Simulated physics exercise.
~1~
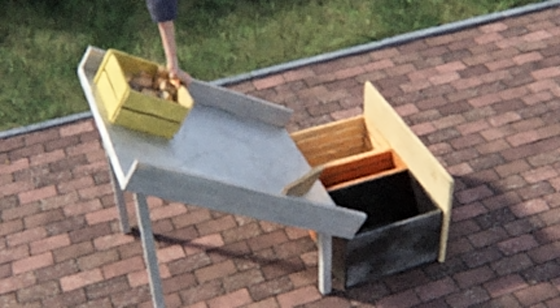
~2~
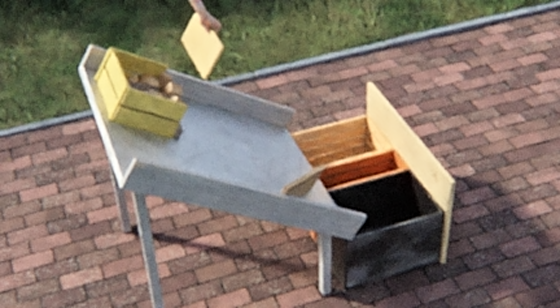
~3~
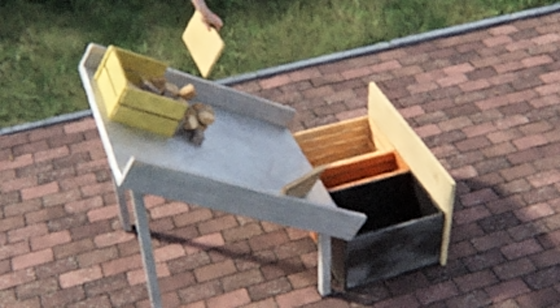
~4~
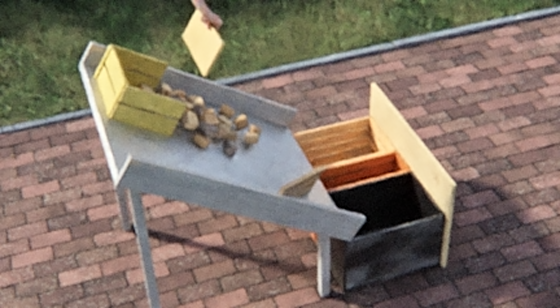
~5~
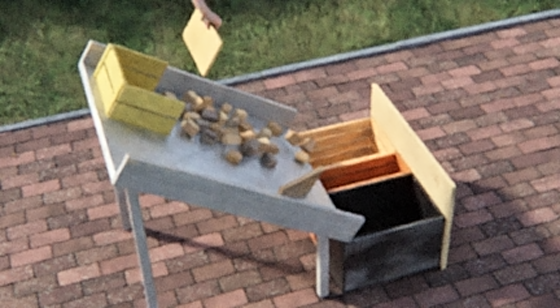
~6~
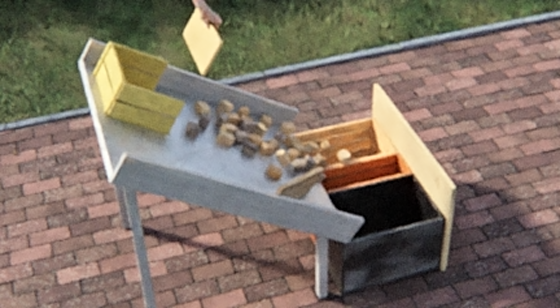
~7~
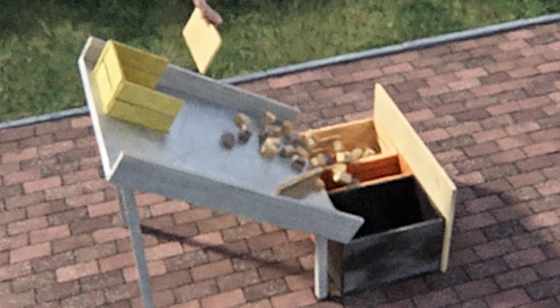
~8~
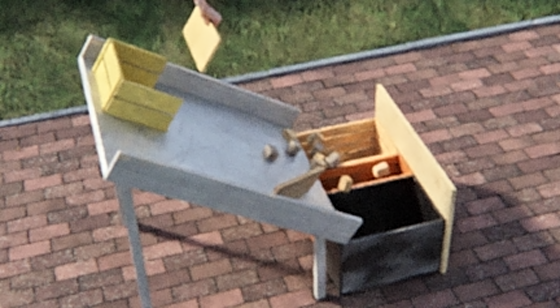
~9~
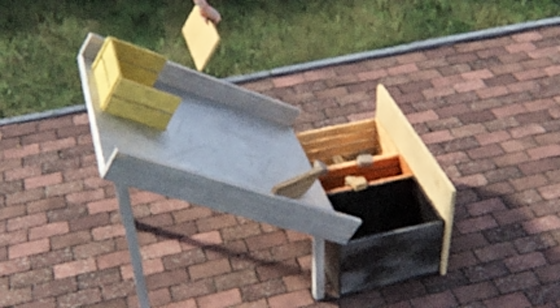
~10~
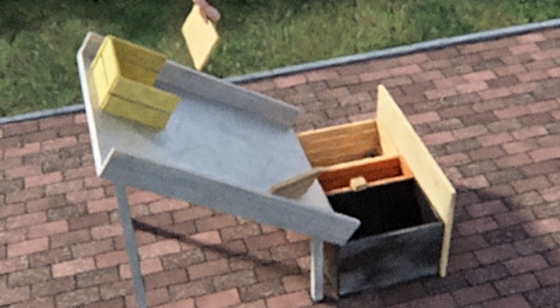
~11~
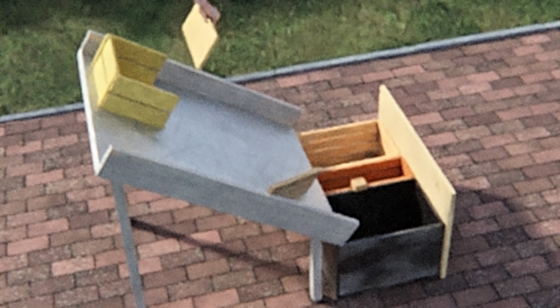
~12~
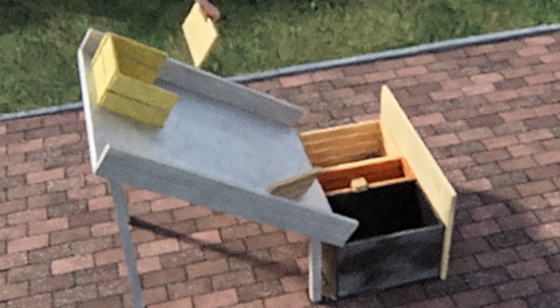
On a brick pavement, a hand lifts a gate and wooden chunks slide into bins.
